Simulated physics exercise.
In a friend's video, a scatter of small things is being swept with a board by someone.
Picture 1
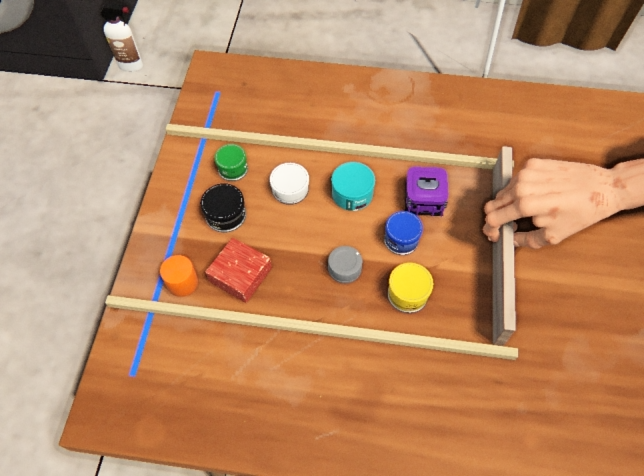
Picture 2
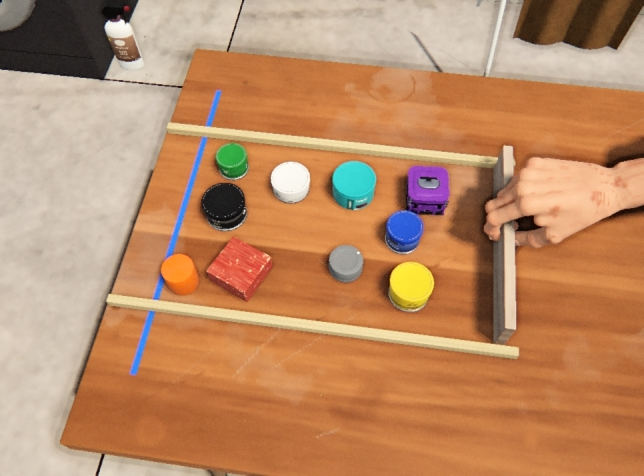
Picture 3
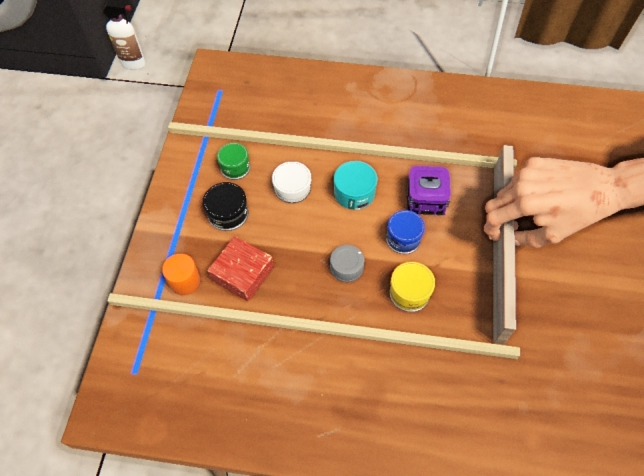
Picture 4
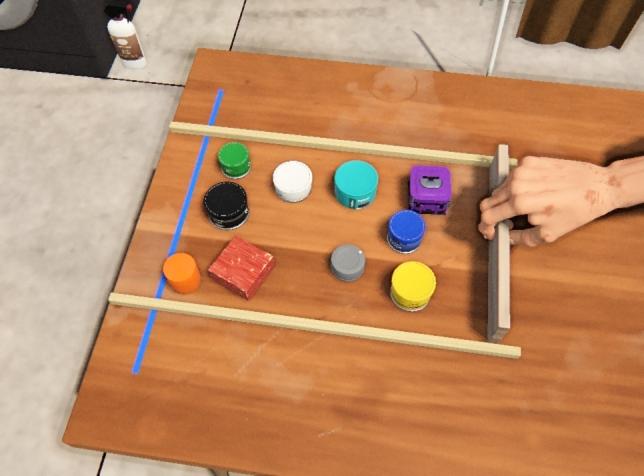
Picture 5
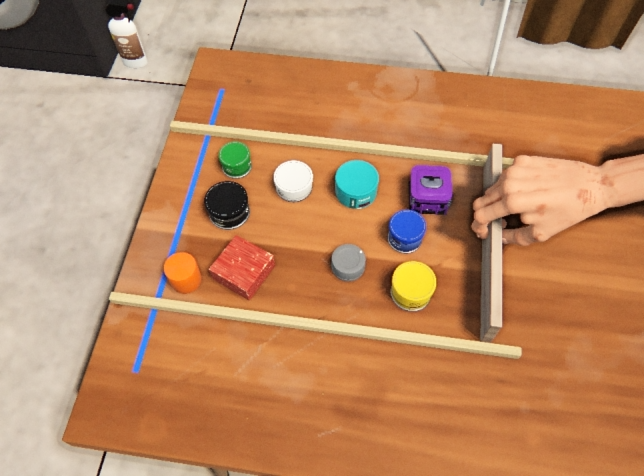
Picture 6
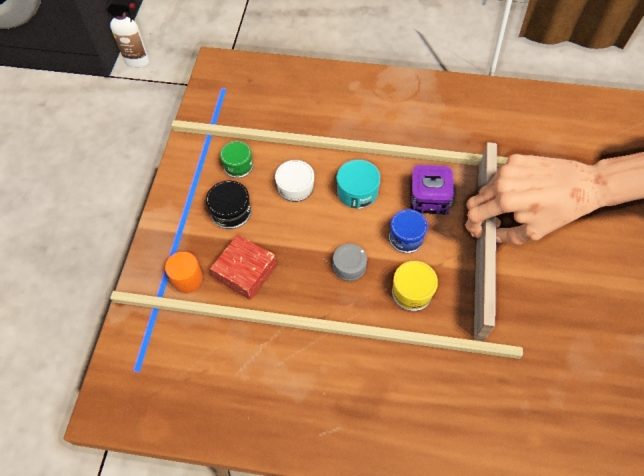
A hand reaches in from the right and grips a grey board standing across two pale wooden strips on a brown wooden table, seen from above at an angle. Between the strips sit purple, blue, yellow, turquoise, grey and white items, with a red block, green and black containers, and an orange lid by a blue line at left. The hand holds nearly still, then slides the board slightly left, while the items stay put and the view drifts very faintly.
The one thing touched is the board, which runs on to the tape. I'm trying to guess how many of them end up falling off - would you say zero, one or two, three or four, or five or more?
I would say five or more.
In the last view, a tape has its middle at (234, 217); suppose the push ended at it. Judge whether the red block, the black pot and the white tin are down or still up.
First the red block, which stays on top, then the black pot, which stays on top, and the white tin, which leaves the top.
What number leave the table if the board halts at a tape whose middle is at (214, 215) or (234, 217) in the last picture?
In the first try the count is 2, and in the second it is 1.
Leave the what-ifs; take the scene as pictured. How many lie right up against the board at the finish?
It's touching 3 at the end.
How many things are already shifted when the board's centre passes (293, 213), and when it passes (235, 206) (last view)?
First 9, after that 10.
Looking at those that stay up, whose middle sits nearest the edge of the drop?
Grey lid.
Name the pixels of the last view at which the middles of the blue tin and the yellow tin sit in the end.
They end up close to (169, 197) and (148, 253).
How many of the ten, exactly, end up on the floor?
All told, 6.
Soon after, none off yet; orange lid at rest near (185, 273); green tin at rest near (237, 160); black pot at rest near (229, 205).
After that, none off yet; orange lid at rest near (185, 273); green tin displaced about its own width near (215, 147); black pot at rest near (228, 206).
And then, none off yet; orange lid displaced well along near (117, 274); green tin displaced about its own width near (201, 140); black pot displaced about its own width near (180, 201).
In the end, the number that fall off is five or more; gone, turquoise tub, white tin, red block, black pot, green tin and orange lid.
